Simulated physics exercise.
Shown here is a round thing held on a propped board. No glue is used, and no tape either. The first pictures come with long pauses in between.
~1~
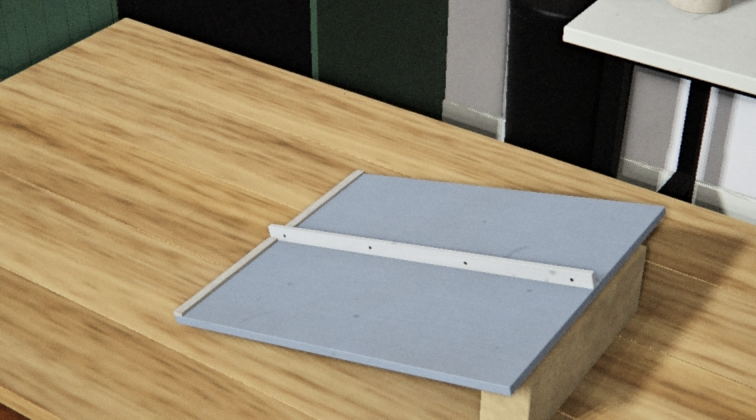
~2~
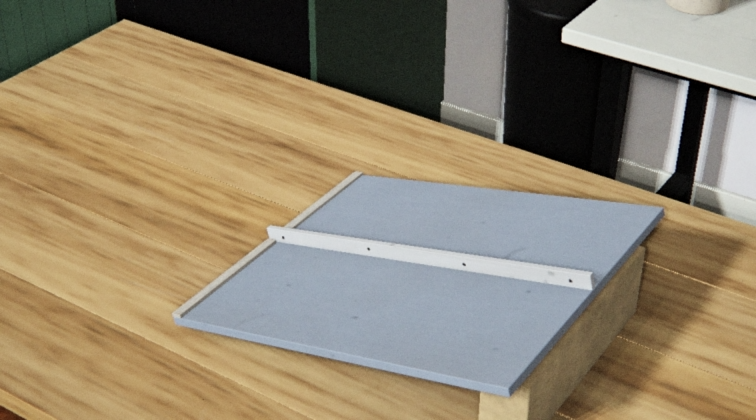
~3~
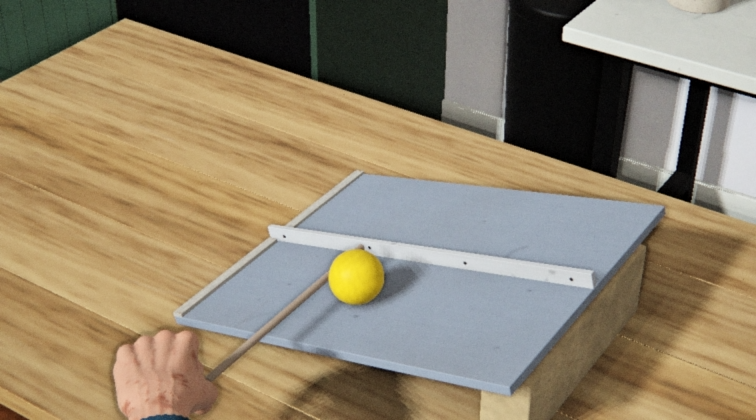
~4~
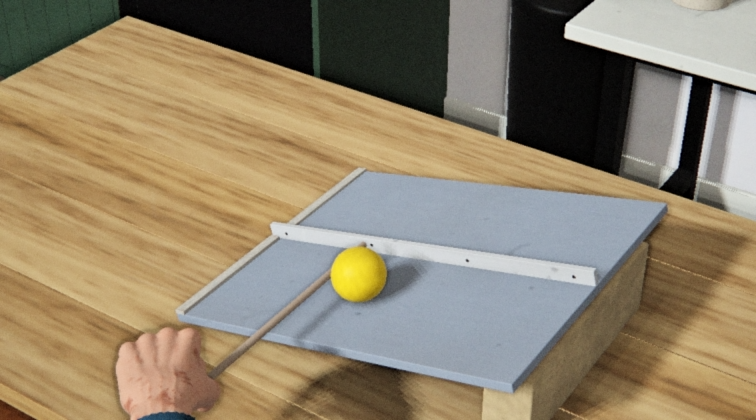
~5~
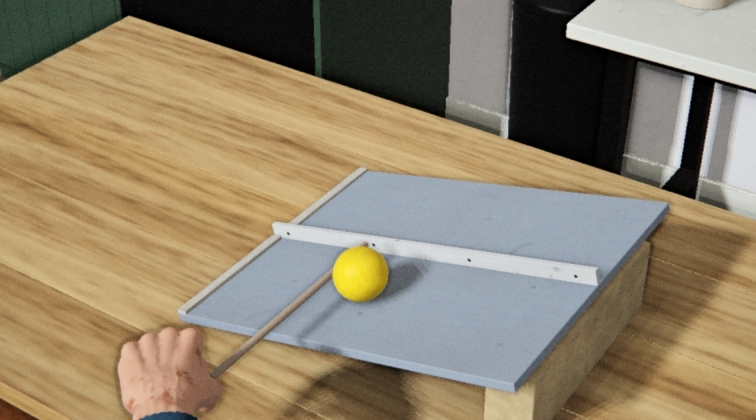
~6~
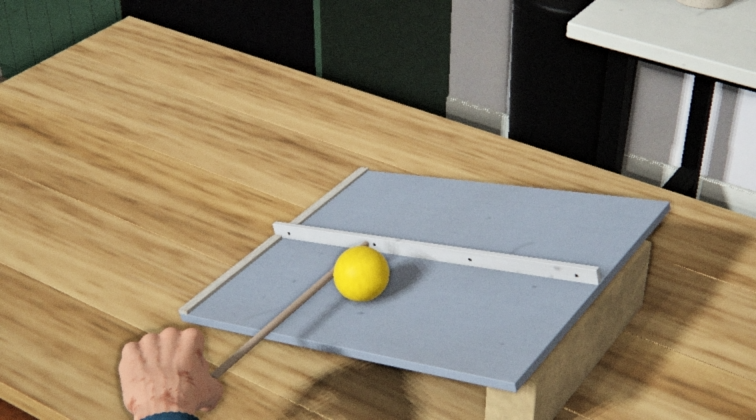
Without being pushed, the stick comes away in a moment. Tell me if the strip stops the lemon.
It makes it over.
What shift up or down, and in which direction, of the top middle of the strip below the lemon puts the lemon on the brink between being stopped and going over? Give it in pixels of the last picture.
Shift: Approx. 8 px, direction up.
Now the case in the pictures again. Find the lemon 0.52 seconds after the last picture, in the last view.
Centre: Approx (241, 255).
Then, 0.52 s after the last picture, lemon rolling on the board near (241, 255).
Then, 0.96 s after the last picture, lemon off the board near (76, 199).
Then, 1.34 s after the last picture, lemon off the board.
By the end, the lemon goes over the end.
